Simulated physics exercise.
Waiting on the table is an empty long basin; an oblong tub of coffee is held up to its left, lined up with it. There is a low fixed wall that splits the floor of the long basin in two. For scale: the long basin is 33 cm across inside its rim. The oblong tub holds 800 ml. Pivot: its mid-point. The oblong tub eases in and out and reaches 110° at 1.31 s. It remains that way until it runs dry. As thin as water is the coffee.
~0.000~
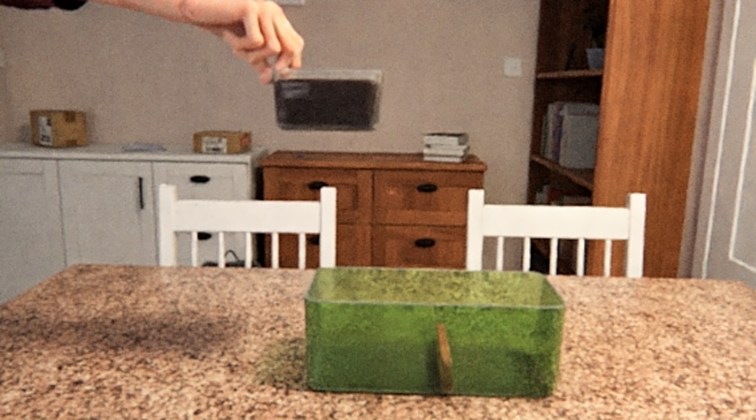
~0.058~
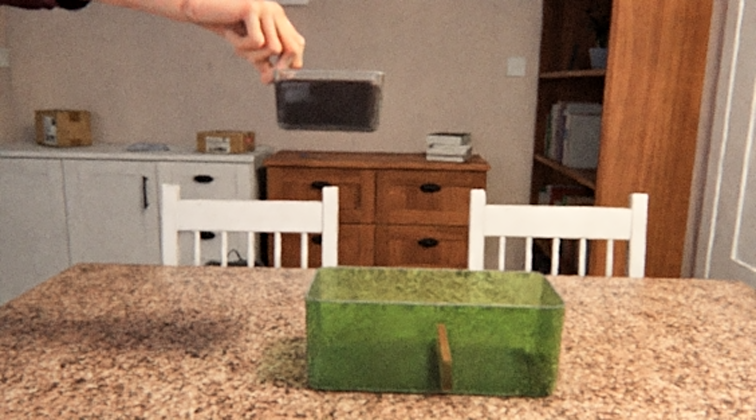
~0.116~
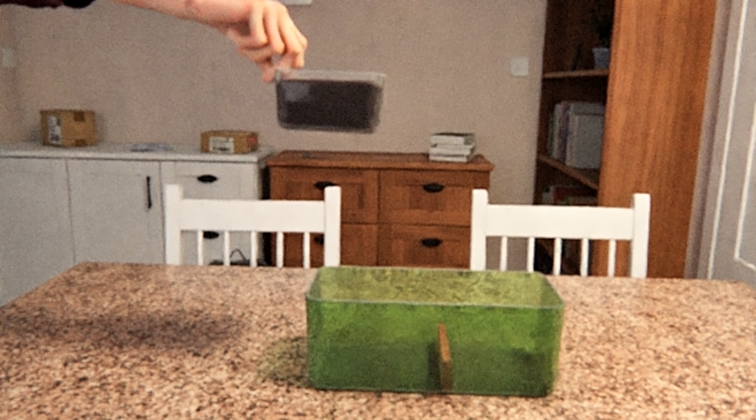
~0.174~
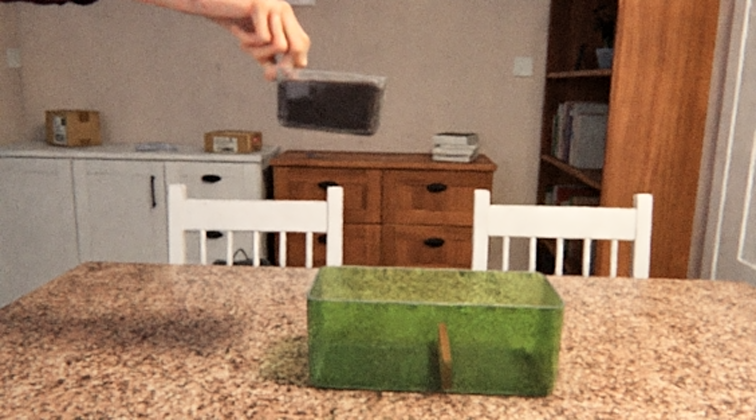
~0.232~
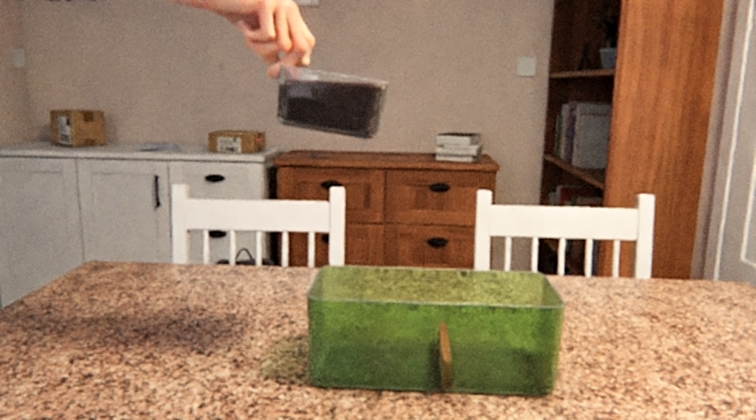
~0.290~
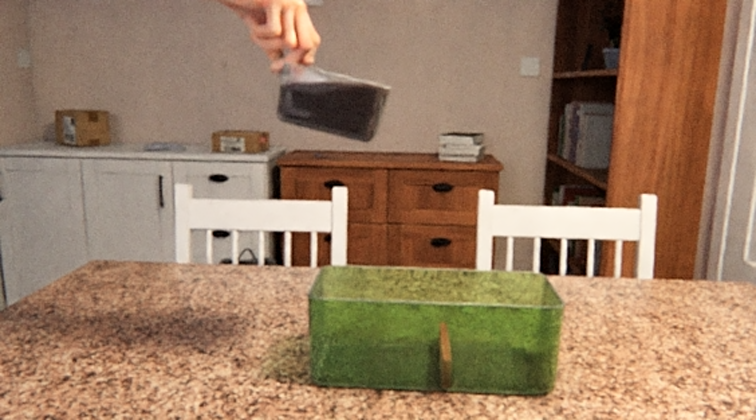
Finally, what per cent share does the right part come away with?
Roughly 58 per cent.
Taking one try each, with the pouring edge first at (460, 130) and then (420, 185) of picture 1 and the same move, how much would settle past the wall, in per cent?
Result: 75 per cent, then 65 per cent.
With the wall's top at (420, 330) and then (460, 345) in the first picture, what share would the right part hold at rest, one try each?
Some 70 in a hundred, then some 40 in a hundred.
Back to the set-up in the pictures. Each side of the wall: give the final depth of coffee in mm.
The left ends up at roughly 12 mm, with the right at roughly 24 mm.
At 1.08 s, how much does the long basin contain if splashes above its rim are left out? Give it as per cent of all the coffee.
About 78 %.
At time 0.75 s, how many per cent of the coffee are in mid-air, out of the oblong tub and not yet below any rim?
Roughly 44 percent.
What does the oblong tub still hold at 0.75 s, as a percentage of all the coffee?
Around 44 in a hundred.
By 0.75 s the tilt is 67° and 43 per cent is still to pour, 4 is left of the wall and 9 right of it.
By 1.08 s the tilt is 102° and 7 per cent is still to pour, 19 is left of the wall and 59 right of it.
By 1.43 s the tilt is 110° and 0 per cent is still to pour, 37 is left of the wall and 57 right of it.
By 1.81 s the tilt is 110° and 0 per cent is still to pour, 38 is left of the wall and 58 right of it.
At rest 38 per cent lies left of the wall, 58 right of it and 5 outside.
